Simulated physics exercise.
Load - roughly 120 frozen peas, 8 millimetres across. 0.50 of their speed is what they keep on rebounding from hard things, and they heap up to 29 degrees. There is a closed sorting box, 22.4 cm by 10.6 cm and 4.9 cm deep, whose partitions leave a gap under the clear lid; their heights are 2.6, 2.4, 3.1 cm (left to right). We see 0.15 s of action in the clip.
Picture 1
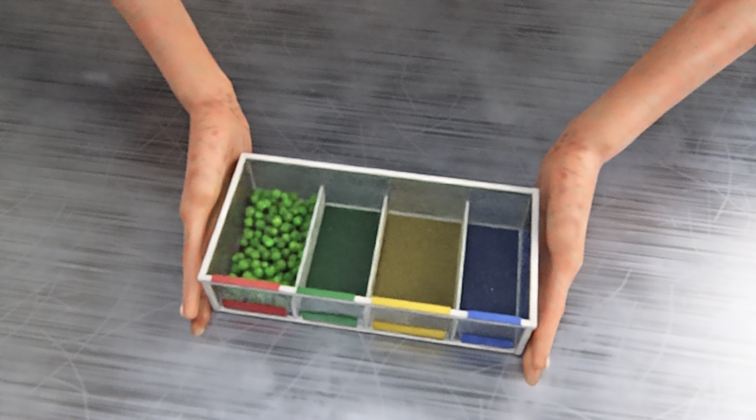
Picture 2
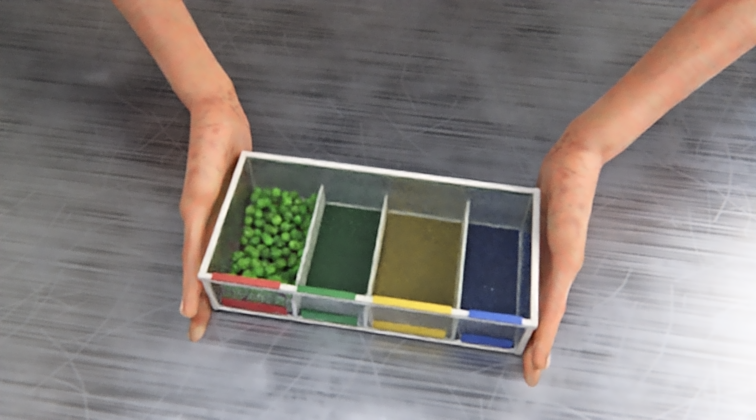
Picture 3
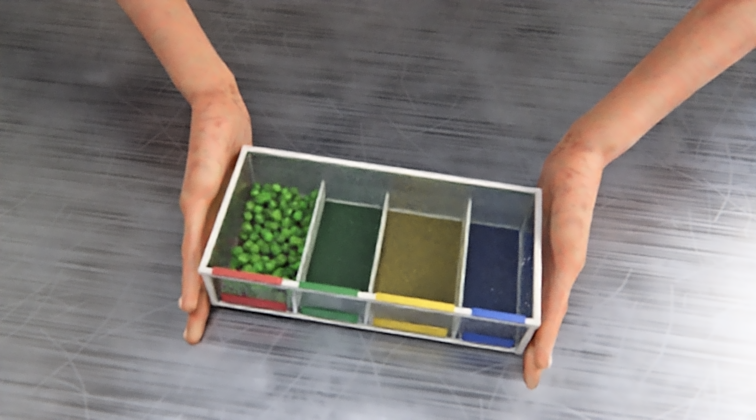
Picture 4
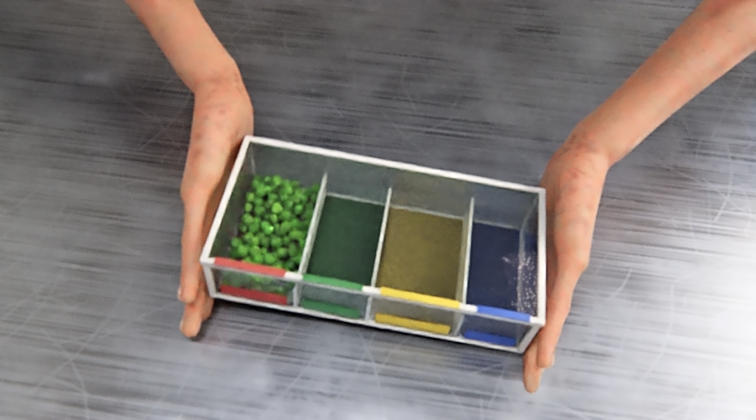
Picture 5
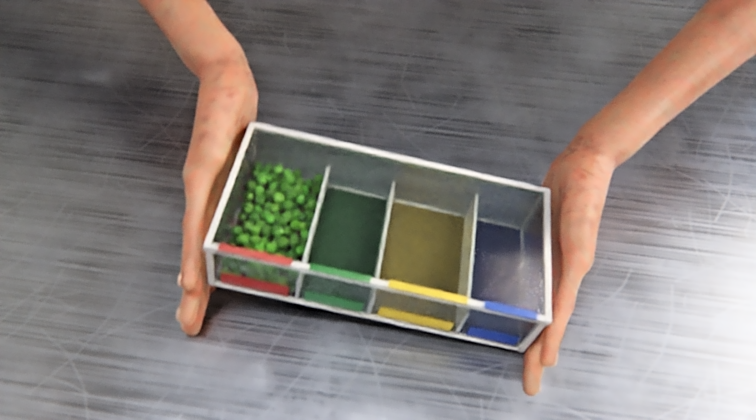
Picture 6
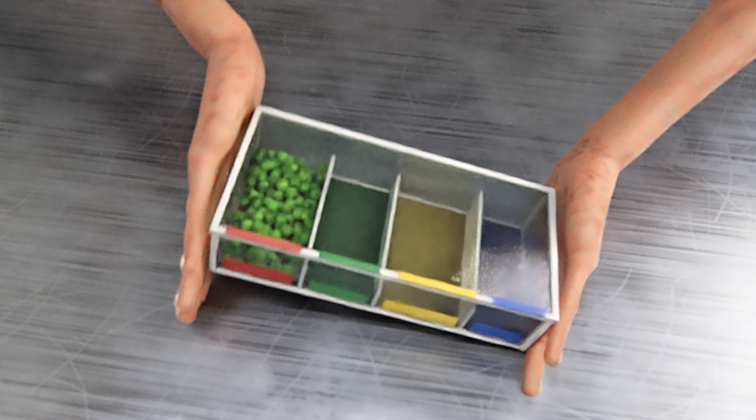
Two hands held a clear sorting box with green peas heaped in the red-marked left section, then gradually raised its left side, tilting it toward the right while the peas stayed in their section.
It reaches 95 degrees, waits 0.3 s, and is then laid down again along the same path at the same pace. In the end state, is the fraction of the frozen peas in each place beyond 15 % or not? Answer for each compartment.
Red compartment: Not beyond, blue compartment: Beyond, green compartment: Not beyond, yellow compartment: Beyond.
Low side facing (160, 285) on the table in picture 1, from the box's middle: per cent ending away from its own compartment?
0 %.
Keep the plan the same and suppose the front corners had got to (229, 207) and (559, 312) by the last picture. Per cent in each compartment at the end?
Red = 0 %; blue = 70 %; green = 5 %; yellow = 25 %.
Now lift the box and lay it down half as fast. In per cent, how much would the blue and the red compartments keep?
Blue 60 %; red 5 %.
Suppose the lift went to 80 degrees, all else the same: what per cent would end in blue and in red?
In per cent, blue 35 and red 30.
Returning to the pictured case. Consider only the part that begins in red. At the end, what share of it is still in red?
About 0 in a hundred.
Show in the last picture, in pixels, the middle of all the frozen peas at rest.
Resting centre estimate: Around (489, 243).
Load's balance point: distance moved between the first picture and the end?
I'd put it at close to 16.0 cm.
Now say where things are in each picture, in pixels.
Box tilt 0 degrees, front corners at (205, 276) and (529, 322); red 100 %, in the first frame.
Box tilt 1 degrees, front corners at (206, 274) and (530, 322), in the second frame.
Box tilt 2 degrees, front corners at (206, 269) and (533, 321), in the third frame.
Box tilt 5 degrees, front corners at (207, 259) and (538, 319), lowest corner right back, in the fourth frame.
Box tilt 9 degrees, front corners at (211, 245) and (544, 317), lowest corner right back, in the fifth frame.
Box tilt 14 degrees, front corners at (218, 228) and (551, 315), lowest corner right back; red 100 %, in the sixth frame.
Then, 0.74 s after the last picture, tilt 95 degrees; red 15 %, blue 30 %, green 20 %, yellow 35 %.
Then, 1.24 s after the last picture, tilt 53 degrees; red 5 %, blue 75 %, yellow 20 %.
Then, 1.80 s after the last picture, tilt 0 degrees; red 5 %, blue 75 %, yellow 20 %.
In the end, red 5 %, blue 75 %, green 0 %, yellow 20 %.
